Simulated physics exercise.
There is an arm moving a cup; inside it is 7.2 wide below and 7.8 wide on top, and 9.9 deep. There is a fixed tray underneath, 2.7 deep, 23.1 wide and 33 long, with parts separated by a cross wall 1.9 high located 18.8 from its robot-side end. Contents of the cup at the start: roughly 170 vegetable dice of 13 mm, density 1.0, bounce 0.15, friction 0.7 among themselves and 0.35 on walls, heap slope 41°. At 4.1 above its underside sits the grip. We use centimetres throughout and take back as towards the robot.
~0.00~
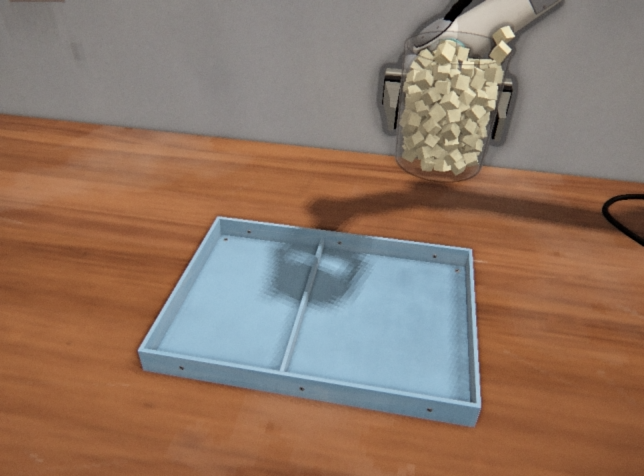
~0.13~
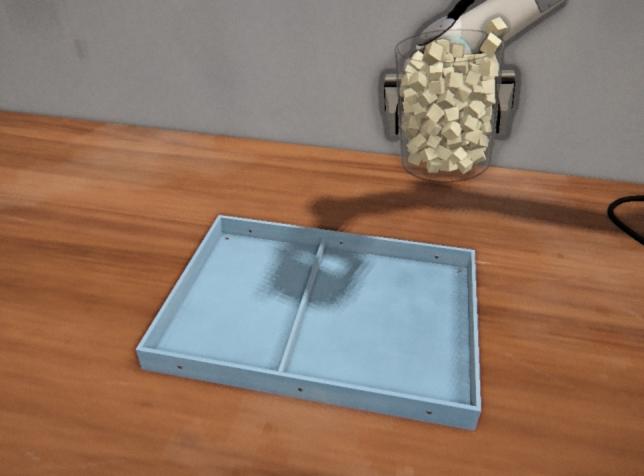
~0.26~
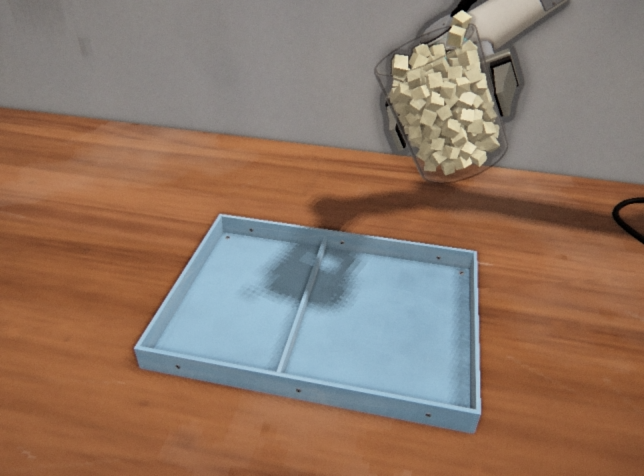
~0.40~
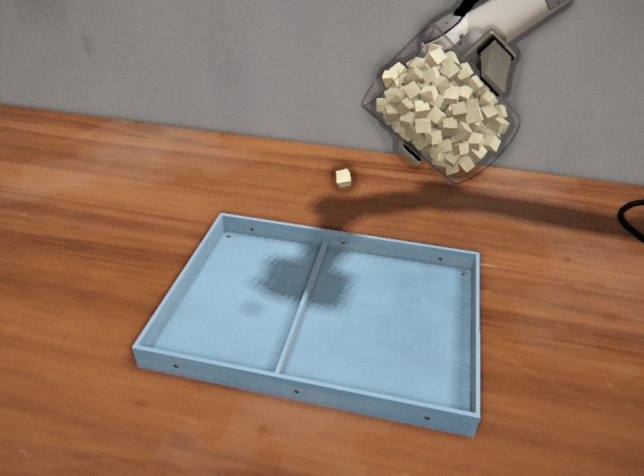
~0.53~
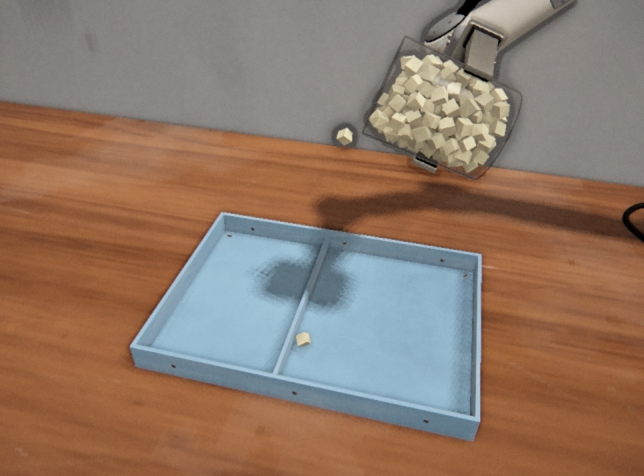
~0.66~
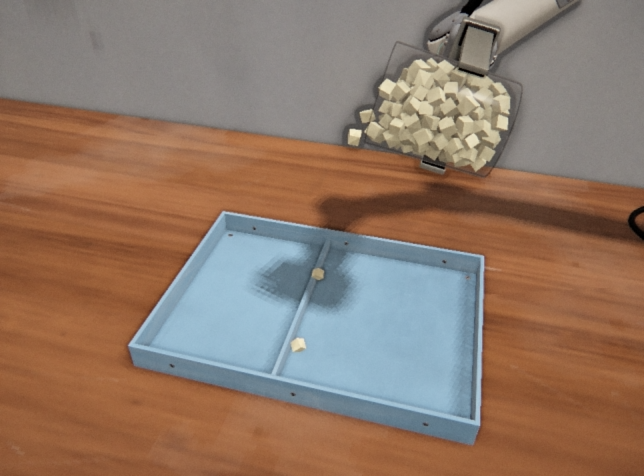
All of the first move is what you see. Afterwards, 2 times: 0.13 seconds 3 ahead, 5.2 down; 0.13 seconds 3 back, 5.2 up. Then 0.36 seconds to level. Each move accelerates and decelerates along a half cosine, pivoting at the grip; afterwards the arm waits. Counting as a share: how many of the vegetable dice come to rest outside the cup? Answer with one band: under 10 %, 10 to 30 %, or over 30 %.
10 to 30 %.
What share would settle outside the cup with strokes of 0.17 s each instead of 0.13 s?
It would be some 5 %.
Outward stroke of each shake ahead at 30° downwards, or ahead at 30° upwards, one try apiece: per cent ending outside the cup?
It comes to around 40 per cent on the first try and around 90 per cent on the second.
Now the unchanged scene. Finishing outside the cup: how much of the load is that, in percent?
About 15 %.
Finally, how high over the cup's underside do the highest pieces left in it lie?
About 10.0 cm.
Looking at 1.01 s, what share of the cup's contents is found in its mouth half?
I'd guess about 45 percent of it.
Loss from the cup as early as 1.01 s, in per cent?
So far around 10 % is out.
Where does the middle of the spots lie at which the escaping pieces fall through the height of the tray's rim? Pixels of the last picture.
(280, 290).
By 1.01 s, tilted 79° forward, highest piece 25 above the table; 154 in the cup, 8 in the far-side part, 2 in the robot-side part, 5 in flight or on a rim.
By 1.36 s, tilted 38° forward, highest piece 29 above the table; 143 in the cup, 17 in the far-side part, 7 in the robot-side part, 2 in flight or on a rim.
By 1.74 s, level, highest piece 31 above the table; 143 in the cup, 17 in the far-side part, 9 in the robot-side part.
By 2.79 s, level, highest piece 31 above the table; 143 in the cup, 17 in the far-side part, 9 in the robot-side part.
Final count, 143 in the cup, 17 in the far-side part, 9 in the robot-side part. That is 15 % outside the cup.
